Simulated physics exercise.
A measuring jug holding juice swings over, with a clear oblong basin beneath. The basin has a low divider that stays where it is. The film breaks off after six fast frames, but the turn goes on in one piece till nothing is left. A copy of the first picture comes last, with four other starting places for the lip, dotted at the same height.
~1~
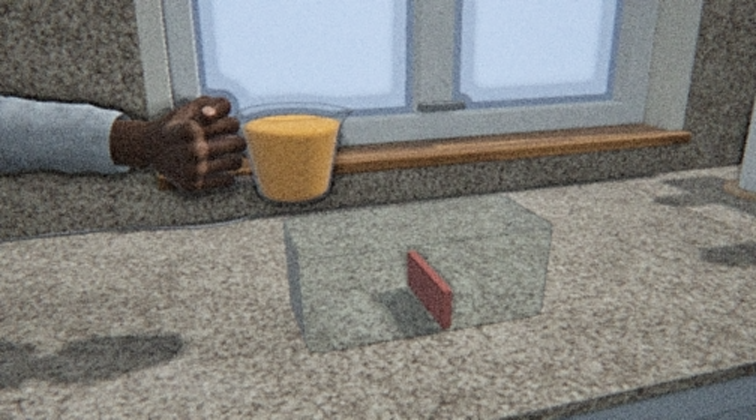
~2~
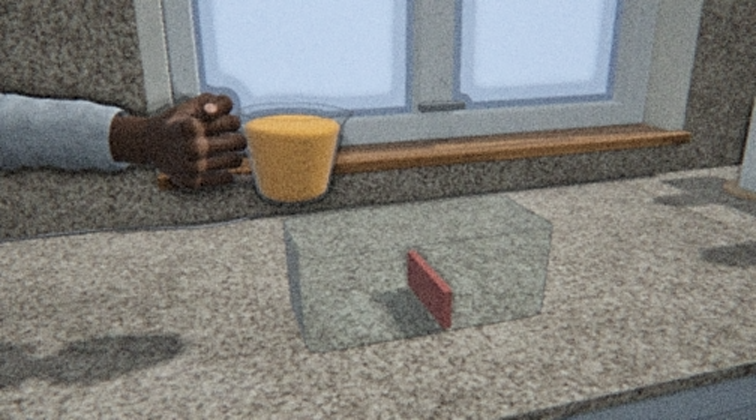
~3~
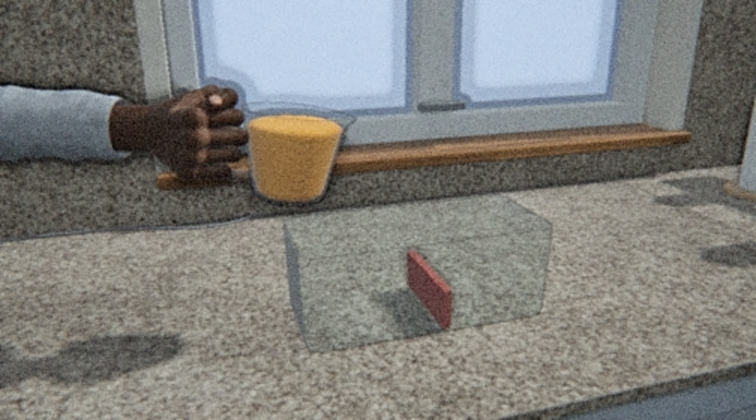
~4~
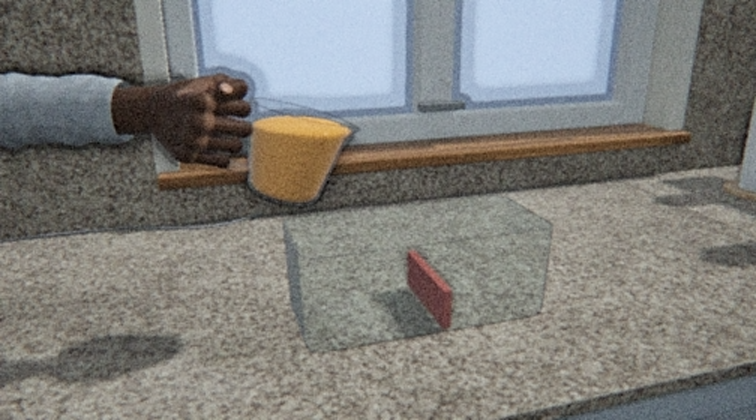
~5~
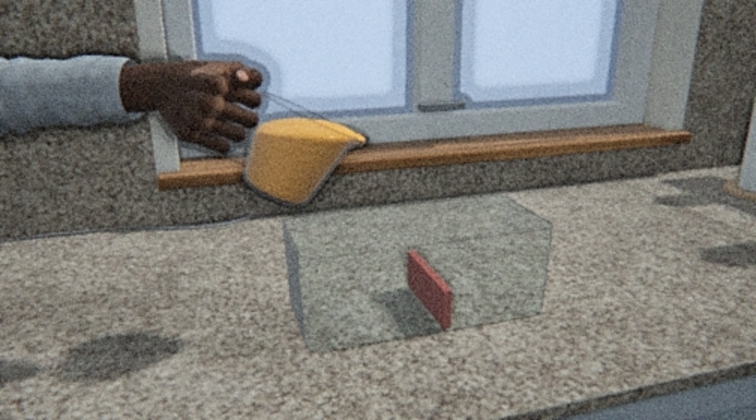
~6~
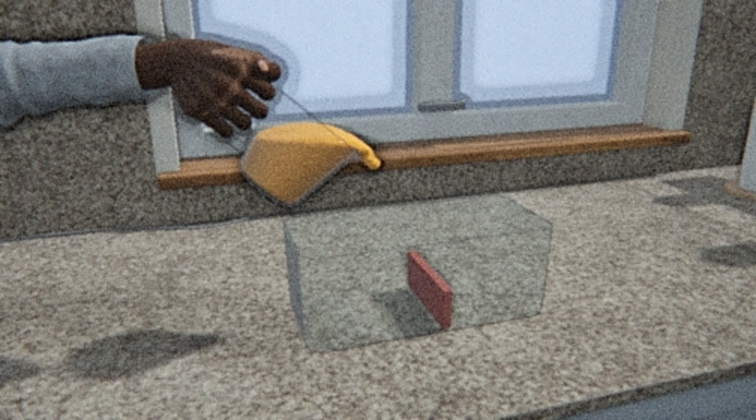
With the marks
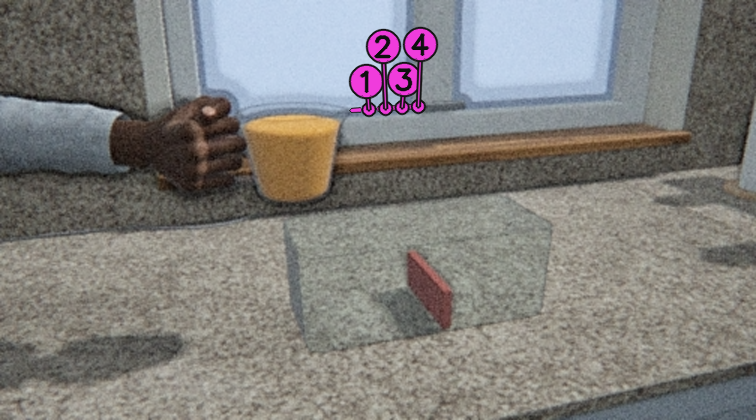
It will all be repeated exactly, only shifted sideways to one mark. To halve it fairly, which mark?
It is 3.
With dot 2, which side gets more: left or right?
More ends on the left.
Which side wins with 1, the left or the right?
The left one.
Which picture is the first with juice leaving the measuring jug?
In picture 5.
On the marked copy, 1 at (368, 109); 2 at (385, 108); 3 at (402, 107); 4 at (418, 106).
If 1 is chosen, about 91 % ends left of the wall and 7 % right of it.
If 2 is chosen, about 72 % ends left of the wall and 27 % right of it.
If 3 is chosen, about 48 % ends left of the wall and 51 % right of it.
If 4 is chosen, about 19 % ends left of the wall and 80 % right of it.
